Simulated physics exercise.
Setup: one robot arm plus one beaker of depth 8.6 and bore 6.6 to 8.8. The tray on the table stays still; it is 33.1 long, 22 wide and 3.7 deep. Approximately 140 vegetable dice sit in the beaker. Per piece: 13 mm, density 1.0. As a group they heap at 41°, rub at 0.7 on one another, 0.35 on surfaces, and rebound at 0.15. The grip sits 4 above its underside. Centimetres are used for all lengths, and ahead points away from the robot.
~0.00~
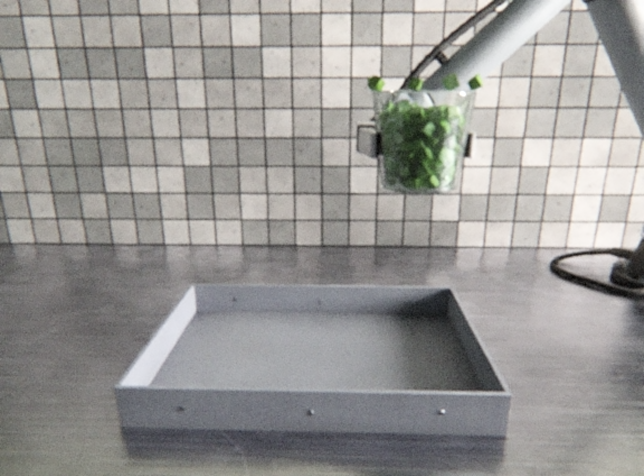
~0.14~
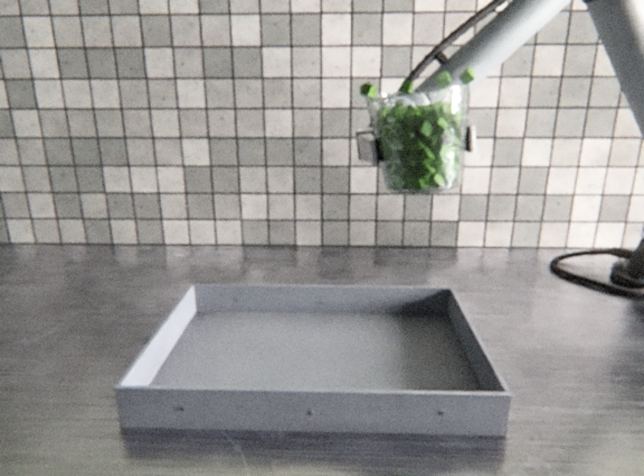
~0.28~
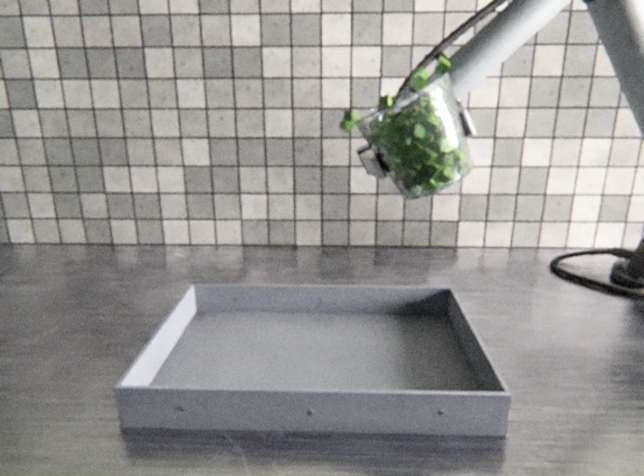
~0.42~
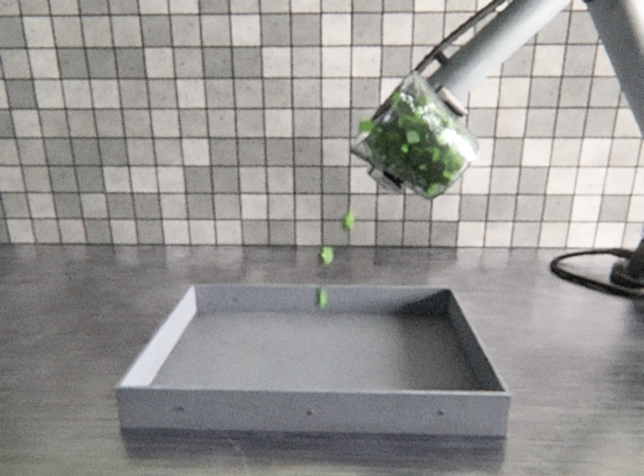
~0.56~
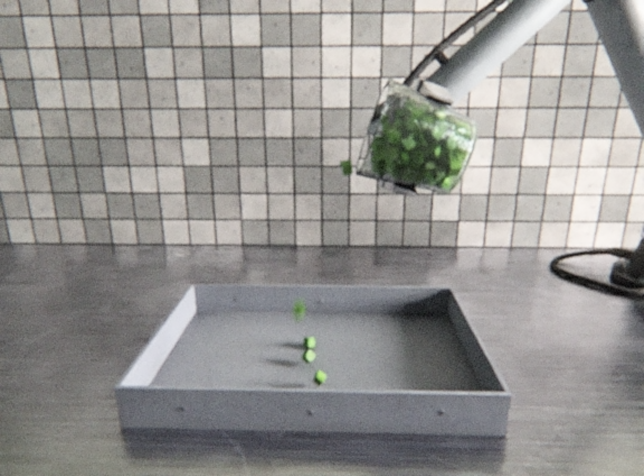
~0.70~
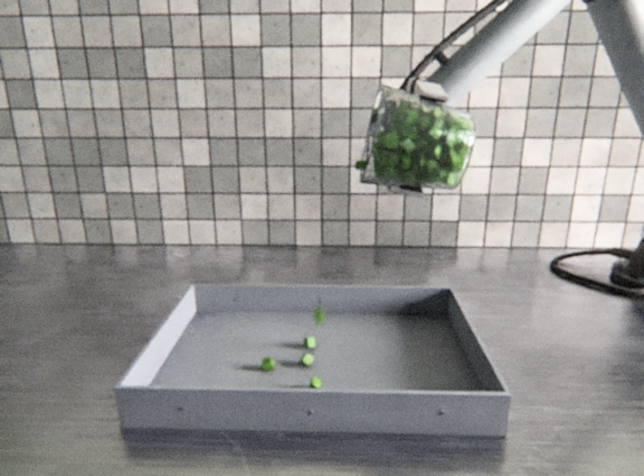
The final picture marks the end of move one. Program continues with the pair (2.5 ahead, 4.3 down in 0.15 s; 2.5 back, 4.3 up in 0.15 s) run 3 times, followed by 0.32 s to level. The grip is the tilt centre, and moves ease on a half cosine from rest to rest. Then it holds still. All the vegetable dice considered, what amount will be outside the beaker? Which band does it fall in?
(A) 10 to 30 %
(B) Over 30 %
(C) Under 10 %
10 to 30 %.
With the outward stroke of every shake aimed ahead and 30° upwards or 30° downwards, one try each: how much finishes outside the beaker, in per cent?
First try about 95 %, second try about 45 %.
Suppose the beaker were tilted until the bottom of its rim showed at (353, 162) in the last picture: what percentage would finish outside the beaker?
Around 5 in a hundred.
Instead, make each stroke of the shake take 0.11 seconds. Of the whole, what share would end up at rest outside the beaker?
It would be some 30 %.
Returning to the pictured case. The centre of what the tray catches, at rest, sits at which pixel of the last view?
Near pixel (297, 356).
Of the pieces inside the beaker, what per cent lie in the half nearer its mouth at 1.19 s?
Near 45 %.
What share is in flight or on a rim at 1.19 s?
1 per cent.
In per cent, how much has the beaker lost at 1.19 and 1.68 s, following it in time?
In turn: 10, 15.
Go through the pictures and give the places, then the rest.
In the first picture, the beaker middle at (421, 141), level; upper third of the load around (418, 121), from x 375 to 475, top at y 80; 136 in the beaker.
In the second picture, the beaker middle at (420, 141), tilted 8° forward; upper third of the load around (416, 121), from x 365 to 465, top at y 75.
In the third picture, the beaker middle at (419, 142), tilted 27° forward; upper third of the load around (420, 123), from x 345 to 460, top at y 65; 134 in the beaker, 2 in flight or on a rim.
In the fourth picture, the beaker middle at (418, 143), tilted 52° forward; upper third of the load around (421, 125), from x 320 to 465, top at y 100; 133 in the beaker, 1 in the tray, 2 in flight or on a rim.
In the fifth picture, the beaker middle at (418, 144), tilted 71° forward; upper third of the load around (425, 127), from x 300 to 460, top at y 105; 132 in the beaker, 4 in the tray.
In the sixth picture, the beaker middle at (418, 144), tilted 79° forward; upper third of the load around (423, 126), from x 270 to 460, top at y 105; 131 in the beaker, 5 in the tray.
After 1.19 s, tilted 79° forward, highest piece 22 above the table; 122 in the beaker, 12 in the tray, 2 in flight or on a rim.
After 1.68 s, tilted 69° forward, highest piece 26 above the table; 116 in the beaker, 19 in the tray, 1 in flight or on a rim.
After 2.12 s, level, highest piece 28 above the table; 116 in the beaker, 20 in the tray.
After 3.17 s, level, highest piece 28 above the table; 116 in the beaker, 20 in the tray.
In the end, 116 in the beaker, 20 in the tray. That is 15 % outside the beaker.
